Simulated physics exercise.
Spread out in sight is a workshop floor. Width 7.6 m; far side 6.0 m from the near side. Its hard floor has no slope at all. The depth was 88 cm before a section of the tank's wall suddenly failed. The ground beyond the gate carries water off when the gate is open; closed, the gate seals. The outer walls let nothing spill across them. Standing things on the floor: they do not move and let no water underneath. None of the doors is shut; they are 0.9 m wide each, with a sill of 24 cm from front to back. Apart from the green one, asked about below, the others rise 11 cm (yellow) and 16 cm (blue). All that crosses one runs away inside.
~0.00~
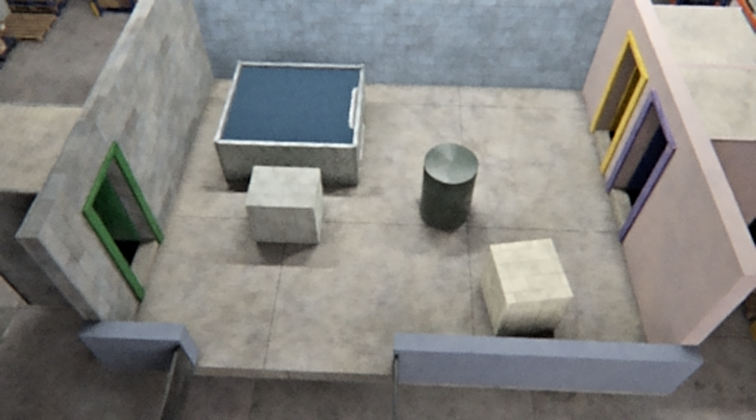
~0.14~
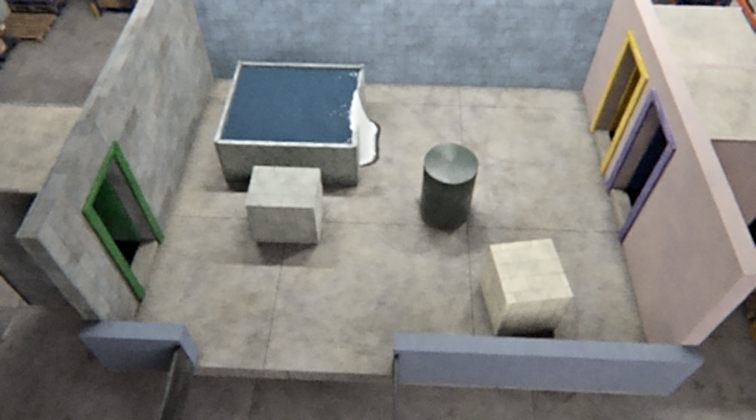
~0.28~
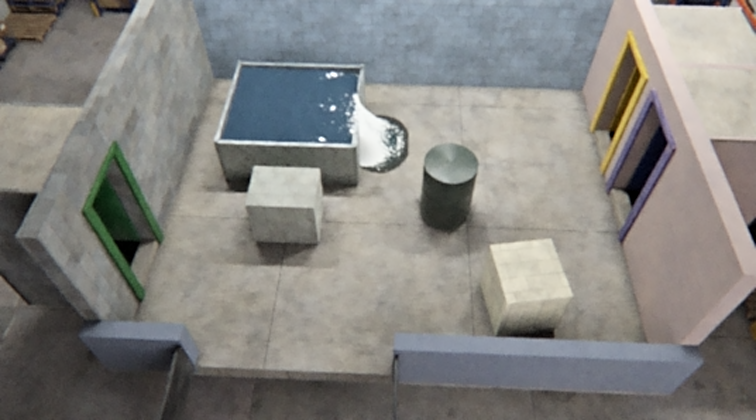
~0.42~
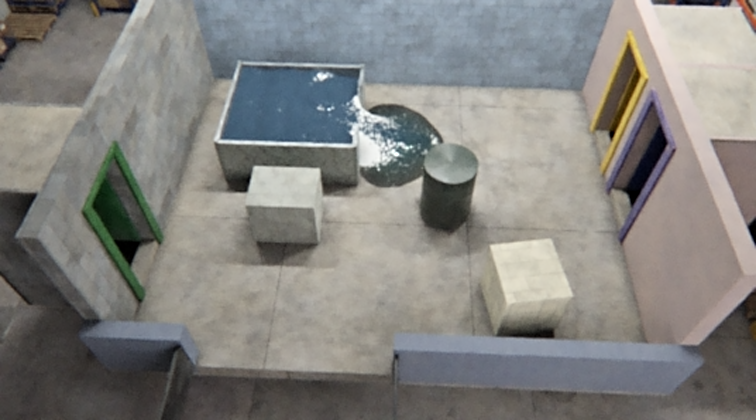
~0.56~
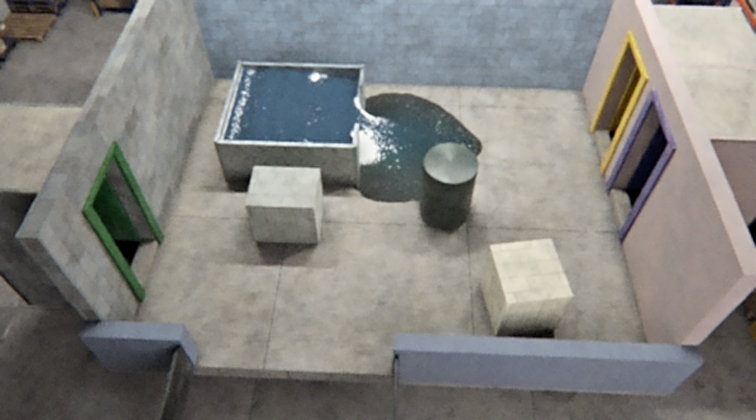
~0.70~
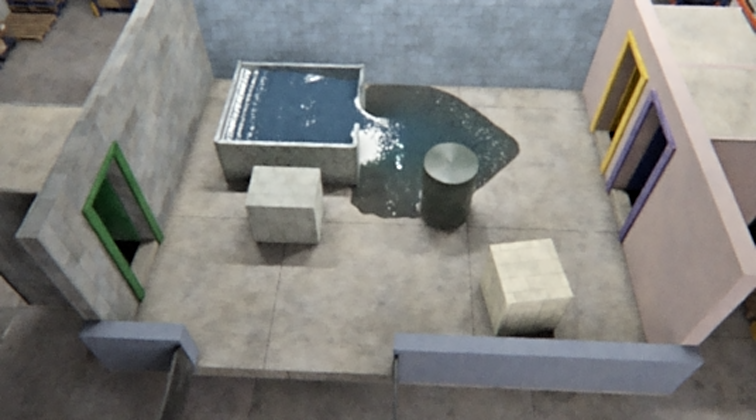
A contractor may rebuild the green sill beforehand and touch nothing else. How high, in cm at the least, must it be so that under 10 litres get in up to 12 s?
It would need to be roughly 8.5 cm high.
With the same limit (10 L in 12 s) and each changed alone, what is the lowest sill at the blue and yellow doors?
You'd want about 26 centimetres at blue and about 30 centimetres at yellow.
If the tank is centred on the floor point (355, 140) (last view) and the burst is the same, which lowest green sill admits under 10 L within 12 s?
At least some 9.0 centimetres tall.
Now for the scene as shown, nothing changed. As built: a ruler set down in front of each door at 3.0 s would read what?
Door by door in cm - green 0, yellow 28, blue 26.
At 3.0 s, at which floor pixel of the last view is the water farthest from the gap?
Front tip: Approx. (653, 370) px.
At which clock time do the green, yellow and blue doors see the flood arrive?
Times: Green = 8.0 s, yellow = 1.1 s, blue = 1.4 s.
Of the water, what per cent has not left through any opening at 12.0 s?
Some 86 %.
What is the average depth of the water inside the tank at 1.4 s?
Around 62 centimetres.
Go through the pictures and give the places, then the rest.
The first frame shows the tank at (294, 105) is whole and still, 88 cm deep; the green door at (130, 231) is dry.
In the second frame, the gap is at (358, 131), the front 0.3 m out at (374, 158); the back of the tank holds 88 cm.
In the third frame, the gap is at (358, 132), the front 0.9 m out at (404, 154); the back of the tank holds 88 cm.
In the fourth frame, the front is at a hidden place, 1.5 m from the gap at (358, 132); 2.2 m2 of floor is wet, 88 cm left at the back.
In the fifth frame, the gap is at (358, 132), the front 2.2 m out at (477, 147); the back of the tank holds 82 cm.
In the sixth frame, the front is at (513, 151), 2.9 m from the gap at (358, 131); 6.5 m2 of floor is wet, 74 cm left at the back; 3.6 m in a straight line remain to the green door at (130, 231).
After 1.4 s water covers 35 % of the floor, deepest (50 cm) near (366, 141); it has not reached the green door.
After 3.0 s water covers 50 % of the floor, deepest (36 cm) near (585, 103); it has not reached the green door.
After 12.0 s water covers 100 % of the floor, deepest (15 cm) near (555, 91); 11 cm at the green door, 0 litres in over its 16 cm sill.
At the green door as built, the water arrived by 7.8 s and peaked near 11 cm at 12.0 s.
With a sill of 7.5 cm, 17 litres would have come in within the 12 s; with 10 cm, 3 litres. So under 10 litres takes about 8.5 cm.
